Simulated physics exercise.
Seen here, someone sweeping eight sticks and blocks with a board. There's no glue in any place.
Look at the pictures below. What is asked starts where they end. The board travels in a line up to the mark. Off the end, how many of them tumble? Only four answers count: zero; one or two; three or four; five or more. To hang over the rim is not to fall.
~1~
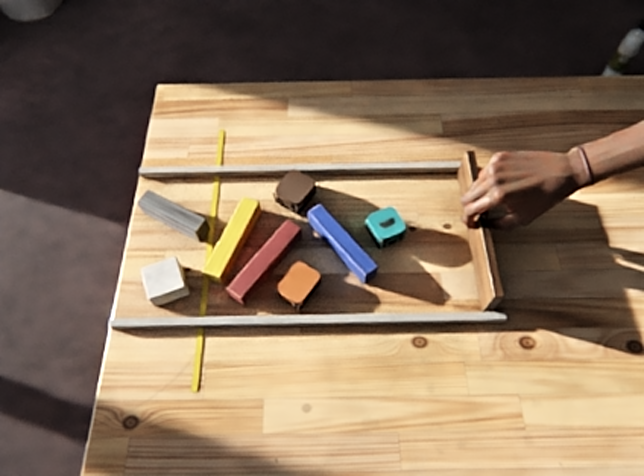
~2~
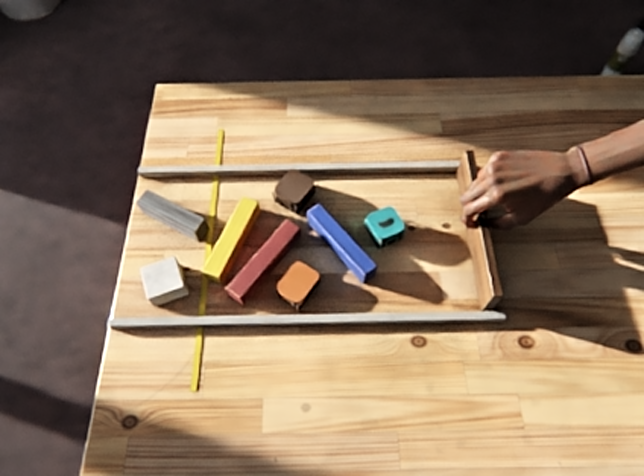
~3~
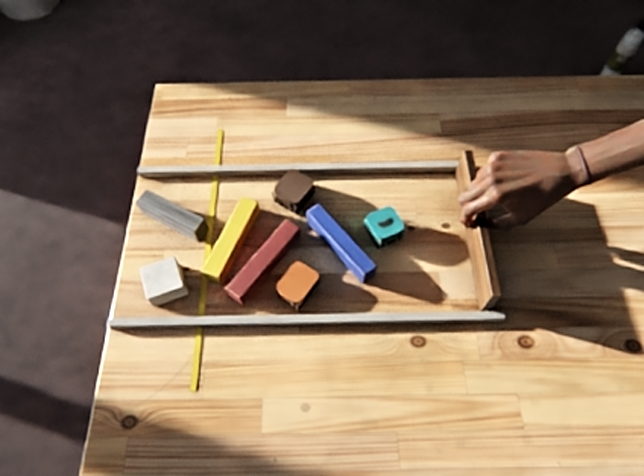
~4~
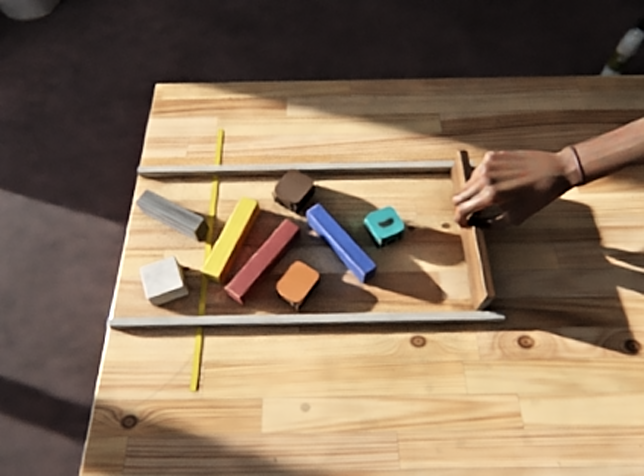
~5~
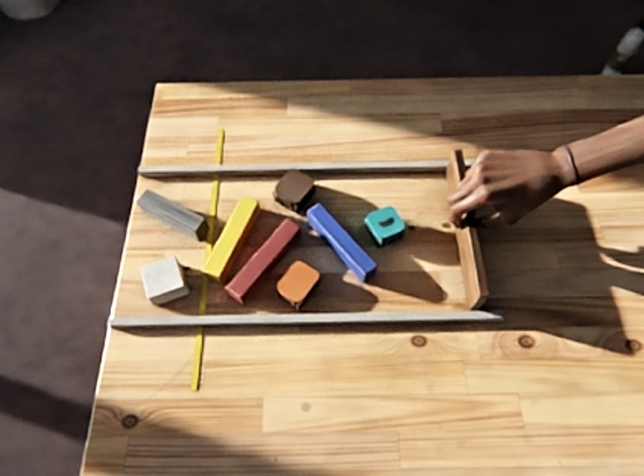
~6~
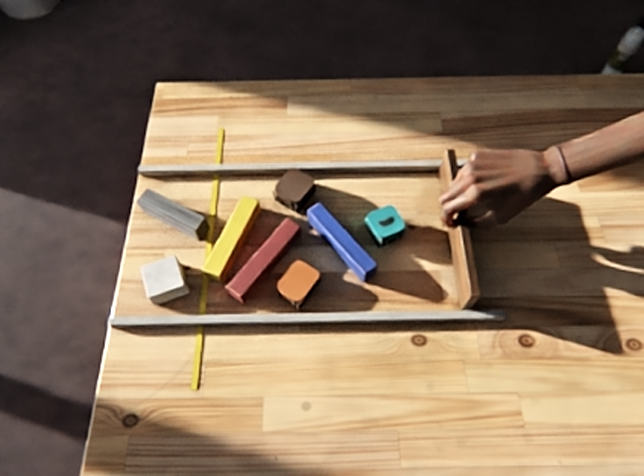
My answer: One or two.
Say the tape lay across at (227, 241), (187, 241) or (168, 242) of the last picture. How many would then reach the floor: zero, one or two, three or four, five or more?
Result per tape, as listed: Just one or two; 3 or 4; three to four.
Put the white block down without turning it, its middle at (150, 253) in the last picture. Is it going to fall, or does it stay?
Lab note: It goes off the edge.
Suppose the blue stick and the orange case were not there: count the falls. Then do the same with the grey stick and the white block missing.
Result, first then second: 1, 0.
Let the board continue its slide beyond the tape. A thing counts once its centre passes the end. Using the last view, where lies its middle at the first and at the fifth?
Its centre point is roughly (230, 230) and later (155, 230).
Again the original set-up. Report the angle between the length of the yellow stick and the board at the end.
Roughly 10° out of line.
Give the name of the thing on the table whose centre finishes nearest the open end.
It's the yellow stick.
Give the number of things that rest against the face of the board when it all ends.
Number: 3.
Soon after, none off yet; grey stick at rest near (173, 214); white block at rest near (165, 280); yellow stick at rest near (233, 238).
Then, none off yet; grey stick at rest near (173, 214); white block at rest near (165, 280); yellow stick moving near (226, 237).
Further on, none off yet; grey stick moved a little near (133, 214); white block moved about its own width near (135, 282); yellow stick moved about its own width near (163, 242).
At rest, the number that fall off is one or two; fallen, white block and grey stick.
